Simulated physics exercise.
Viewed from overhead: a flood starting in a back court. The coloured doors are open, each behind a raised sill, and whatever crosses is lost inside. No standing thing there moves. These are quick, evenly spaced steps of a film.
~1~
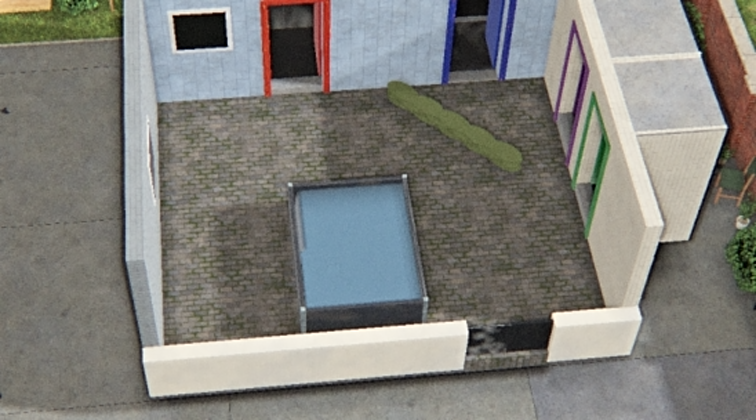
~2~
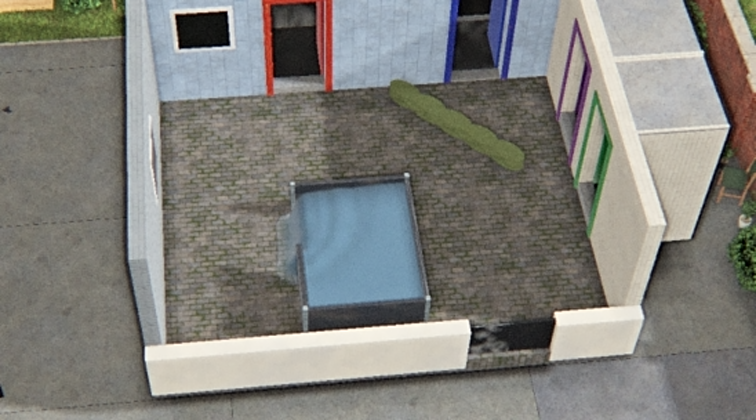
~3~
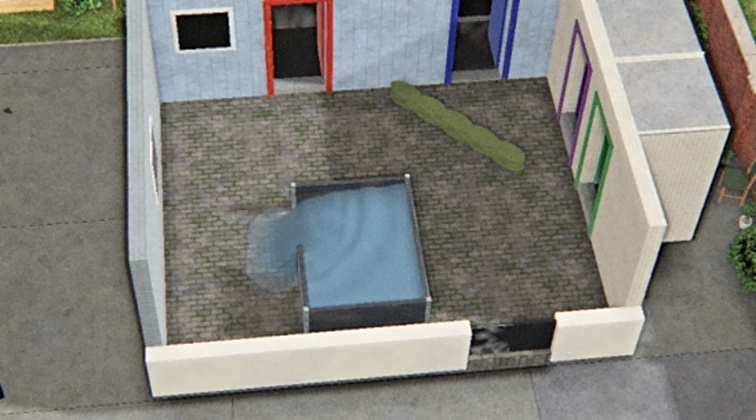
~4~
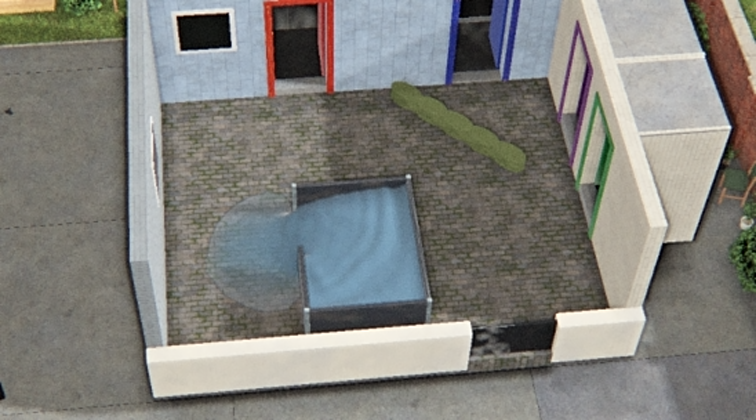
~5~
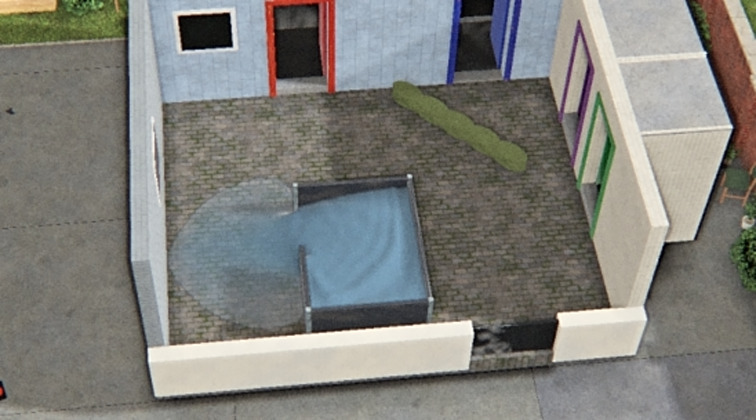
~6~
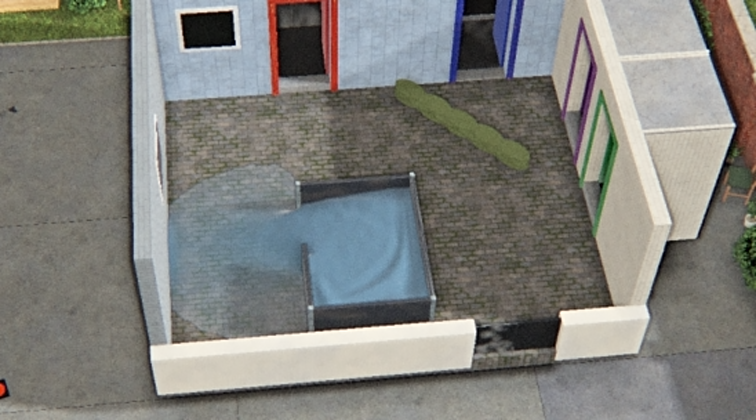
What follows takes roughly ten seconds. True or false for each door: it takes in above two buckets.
The purple door, false; the green door, false; the red door, false; the blue door, false.
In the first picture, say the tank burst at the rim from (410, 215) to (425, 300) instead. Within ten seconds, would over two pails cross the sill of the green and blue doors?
The green door tops the limit and the blue door tops the limit.
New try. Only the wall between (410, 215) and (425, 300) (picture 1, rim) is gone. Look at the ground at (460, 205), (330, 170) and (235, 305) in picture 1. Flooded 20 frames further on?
Point by point: Swamped, untouched and untouched.
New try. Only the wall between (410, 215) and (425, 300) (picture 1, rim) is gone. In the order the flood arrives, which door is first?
Answer: The door marked green.
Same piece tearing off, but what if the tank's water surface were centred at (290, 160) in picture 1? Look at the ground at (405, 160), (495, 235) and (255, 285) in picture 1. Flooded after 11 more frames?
Parched, parched, soaked.
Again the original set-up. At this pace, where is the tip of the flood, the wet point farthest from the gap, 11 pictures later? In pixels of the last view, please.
About (166, 103).
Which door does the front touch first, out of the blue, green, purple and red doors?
It's the door marked red.
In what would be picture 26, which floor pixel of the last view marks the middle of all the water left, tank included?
I'd say near (281, 236).
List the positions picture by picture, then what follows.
Still water in the water tank at (356, 244), in the first frame.
Water pours out at (298, 237) and has run to (290, 279), in the second frame.
The front is at (260, 282), out from the gap at (299, 239), in the third frame.
Water pours out at (300, 240) and has run to (213, 274), in the fourth frame.
The front is at (176, 270), out from the gap at (301, 240), in the fifth frame.
Water pours out at (304, 238) and has run to (169, 212), in the sixth frame.
A moment on, water covers 25 % of the floor; the purple door not reached, the green door not reached, the red door not reached, the blue door not reached.
Next, water covers 30 % of the floor; the purple door not reached, the green door not reached, the red door not reached, the blue door not reached.
Then, water covers 50 % of the floor; the purple door not reached, the green door not reached, the red door wet at the sill, nothing in, the blue door not reached.
Later, water covers 80 % of the floor; the purple door wet at the sill, nothing in, the green door wet at the sill, nothing in, the red door wet at the sill, nothing in, the blue door wet at the sill, nothing in.
In the end, water covers 95 % of the floor; the purple door wet at the sill, nothing in, the green door wet at the sill, nothing in, the red door wet at the sill, nothing in, the blue door wet at the sill, nothing in.
